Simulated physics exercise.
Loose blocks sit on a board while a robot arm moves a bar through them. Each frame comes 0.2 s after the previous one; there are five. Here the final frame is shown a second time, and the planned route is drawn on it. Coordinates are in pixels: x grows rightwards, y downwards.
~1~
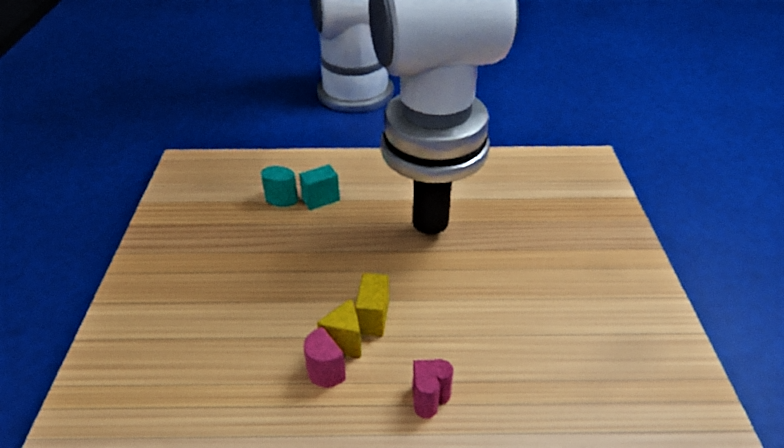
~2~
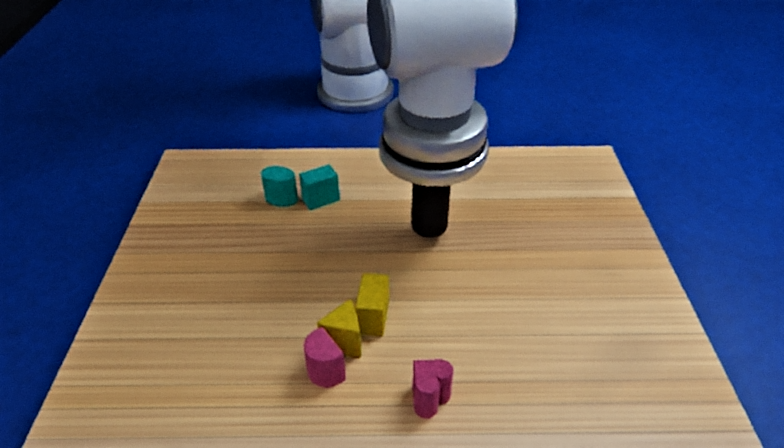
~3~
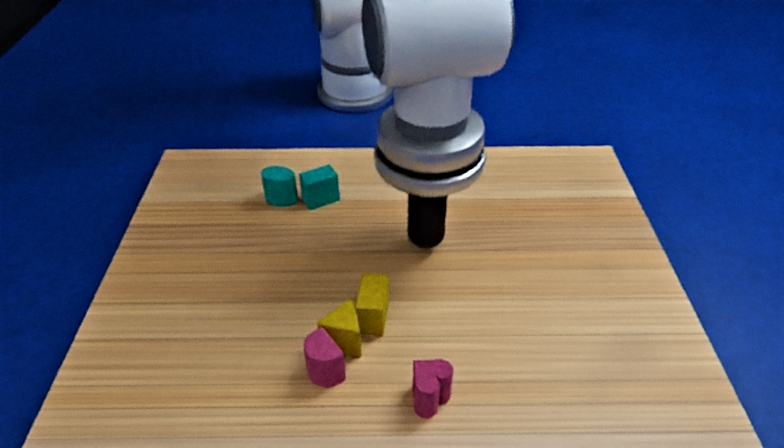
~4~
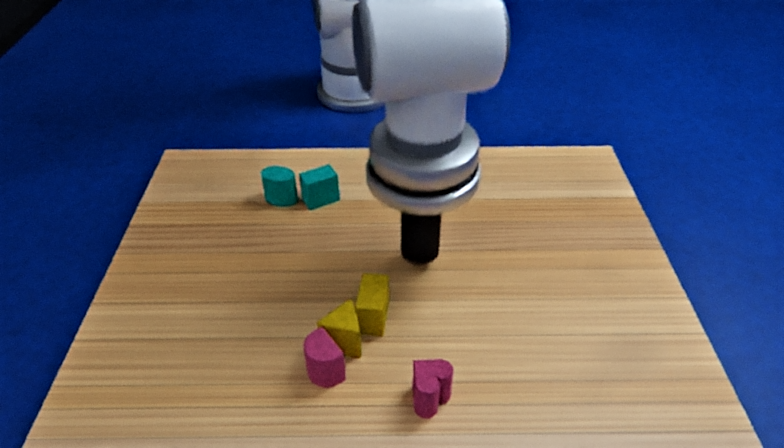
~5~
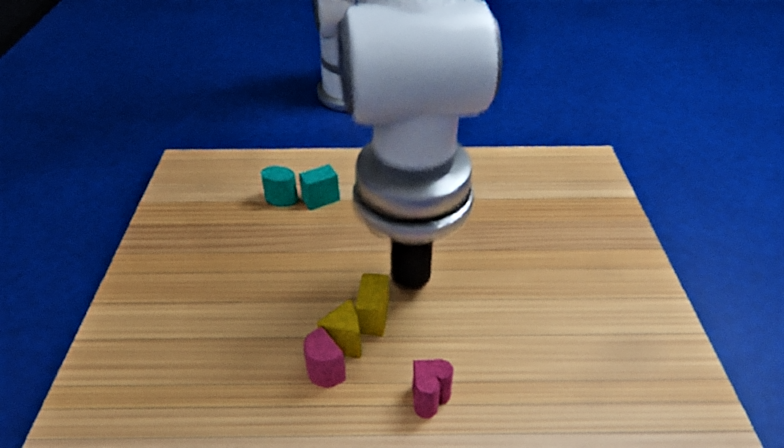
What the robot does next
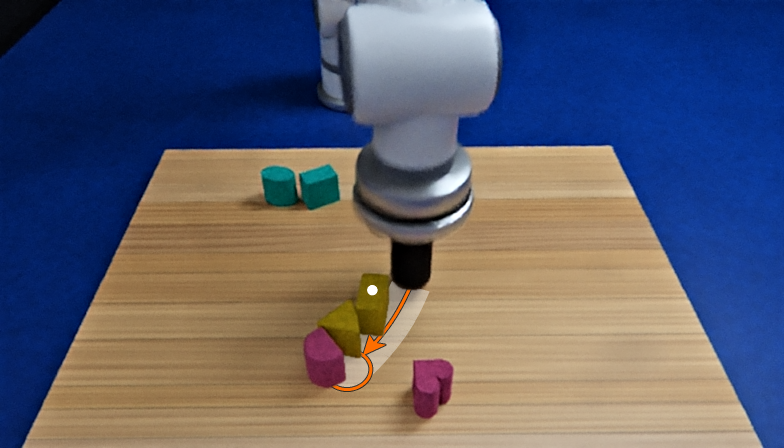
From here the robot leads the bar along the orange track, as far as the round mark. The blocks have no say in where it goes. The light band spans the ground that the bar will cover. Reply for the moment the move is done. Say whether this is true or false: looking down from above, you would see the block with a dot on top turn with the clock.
That claim is true.
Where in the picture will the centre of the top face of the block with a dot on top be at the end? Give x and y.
The middle of its top is at (334, 308).
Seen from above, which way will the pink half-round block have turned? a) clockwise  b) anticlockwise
I choose b.
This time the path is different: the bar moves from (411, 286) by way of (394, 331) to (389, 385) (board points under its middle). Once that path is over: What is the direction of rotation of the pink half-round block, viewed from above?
Viewed from the top, it goes anticlockwise.
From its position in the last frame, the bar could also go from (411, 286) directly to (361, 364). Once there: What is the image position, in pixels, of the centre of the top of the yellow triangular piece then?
That would be at about pixel (295, 332).
Path on the board, from (411, 286) through (396, 314) and (376, 342) to (348, 370); the dot is on the yellow oblong.
The first path, step by step. One third of the way, bar (396, 305); yellow triangular piece (337, 319); yellow oblong (362, 296), turned 20° anticlockwise.
Two thirds of the way, bar (375, 333); pink half-round block (310, 352), turned 50° anticlockwise; yellow triangular piece (306, 328); yellow oblong (340, 307).
At the end, bar (347, 360); pink half-round block (298, 358), turned 40° anticlockwise; yellow triangular piece (297, 328), turned 25° anticlockwise; yellow oblong (334, 308), turned 25° clockwise; pink heart in place.
